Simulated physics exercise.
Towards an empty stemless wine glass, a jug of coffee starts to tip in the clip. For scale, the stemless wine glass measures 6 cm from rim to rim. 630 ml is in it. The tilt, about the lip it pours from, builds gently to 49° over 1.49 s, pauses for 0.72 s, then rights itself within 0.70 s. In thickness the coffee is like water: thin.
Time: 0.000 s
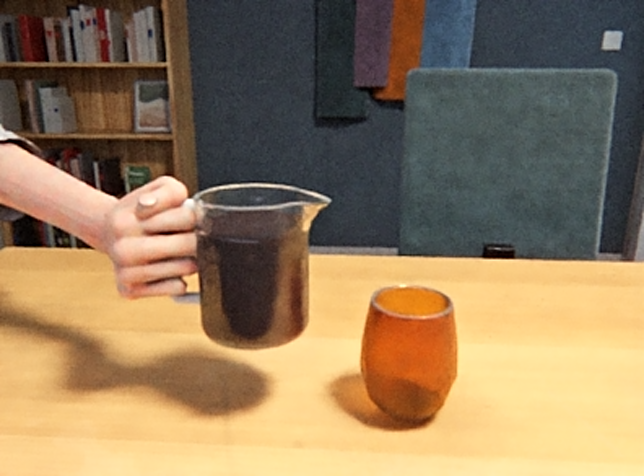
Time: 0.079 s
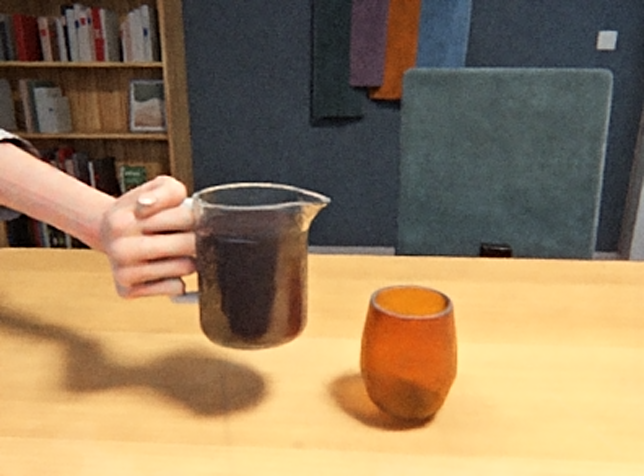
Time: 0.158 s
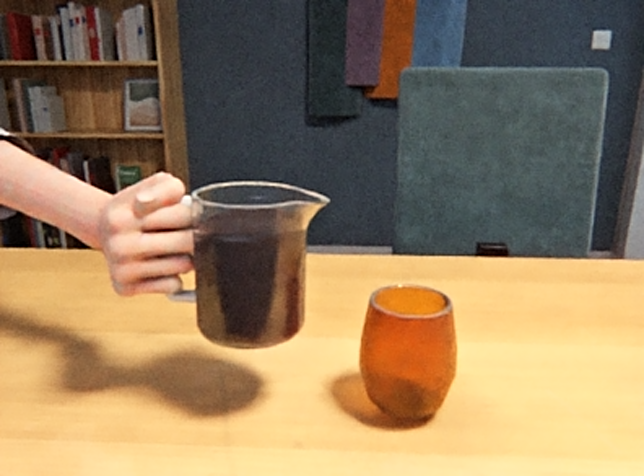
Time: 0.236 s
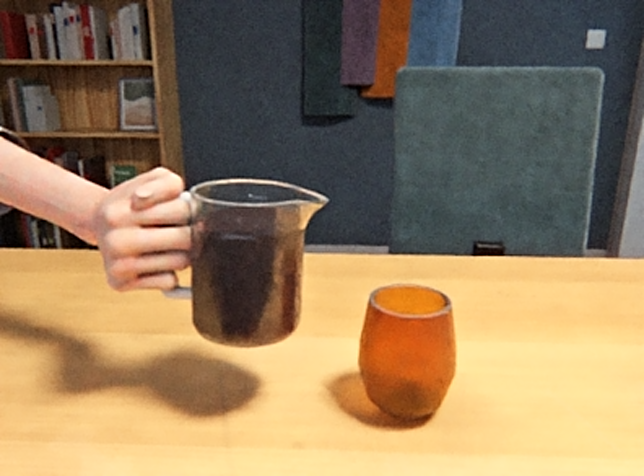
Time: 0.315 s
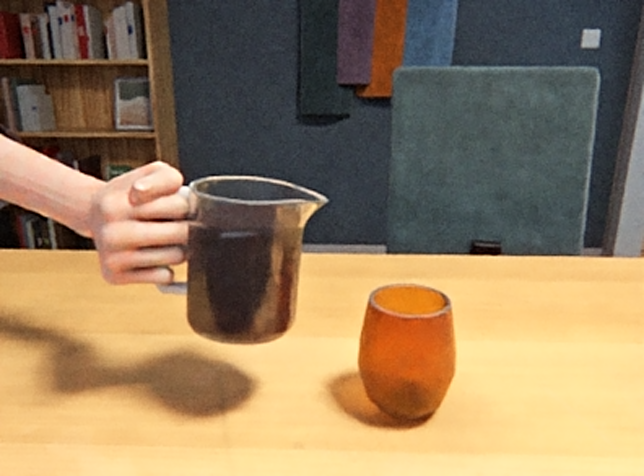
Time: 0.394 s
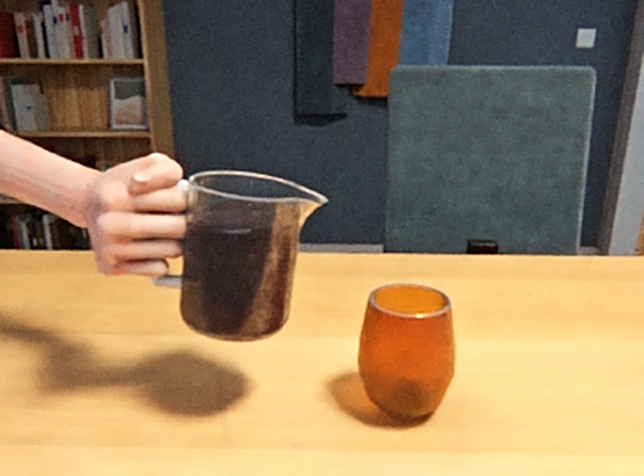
Glass jug of dark coffee, held by a hand at left, tilting slightly rightward beside an orange glass on a wooden table.
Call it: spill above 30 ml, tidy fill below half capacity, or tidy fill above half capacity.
Spill.
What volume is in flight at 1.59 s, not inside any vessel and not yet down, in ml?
I'd put it near 25 ml of liquid.
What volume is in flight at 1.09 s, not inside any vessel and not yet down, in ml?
About 25 ml.
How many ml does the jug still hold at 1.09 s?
Some 600 ml.
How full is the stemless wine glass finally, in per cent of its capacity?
About 30 per cent.
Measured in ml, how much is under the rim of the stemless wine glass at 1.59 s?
I'd put it at about 90 ml.
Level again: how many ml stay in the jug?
About 430 ml.
By 1.09 s the tilt is 41° and the stemless wine glass has 0 ml, the jug 595 ml, and 5 ml is on the table.
By 1.59 s the tilt is 49° and the stemless wine glass has 90 ml, the jug 495 ml, and 15 ml is on the table.
By 2.12 s the tilt is 49° and the stemless wine glass has 135 ml, the jug 445 ml, and 30 ml is on the table.
By 2.70 s the tilt is 10° and the stemless wine glass has 140 ml, the jug 425 ml, and 60 ml is on the table.
At rest the stemless wine glass has 140 ml, the jug 425 ml, and 60 ml is on the table.
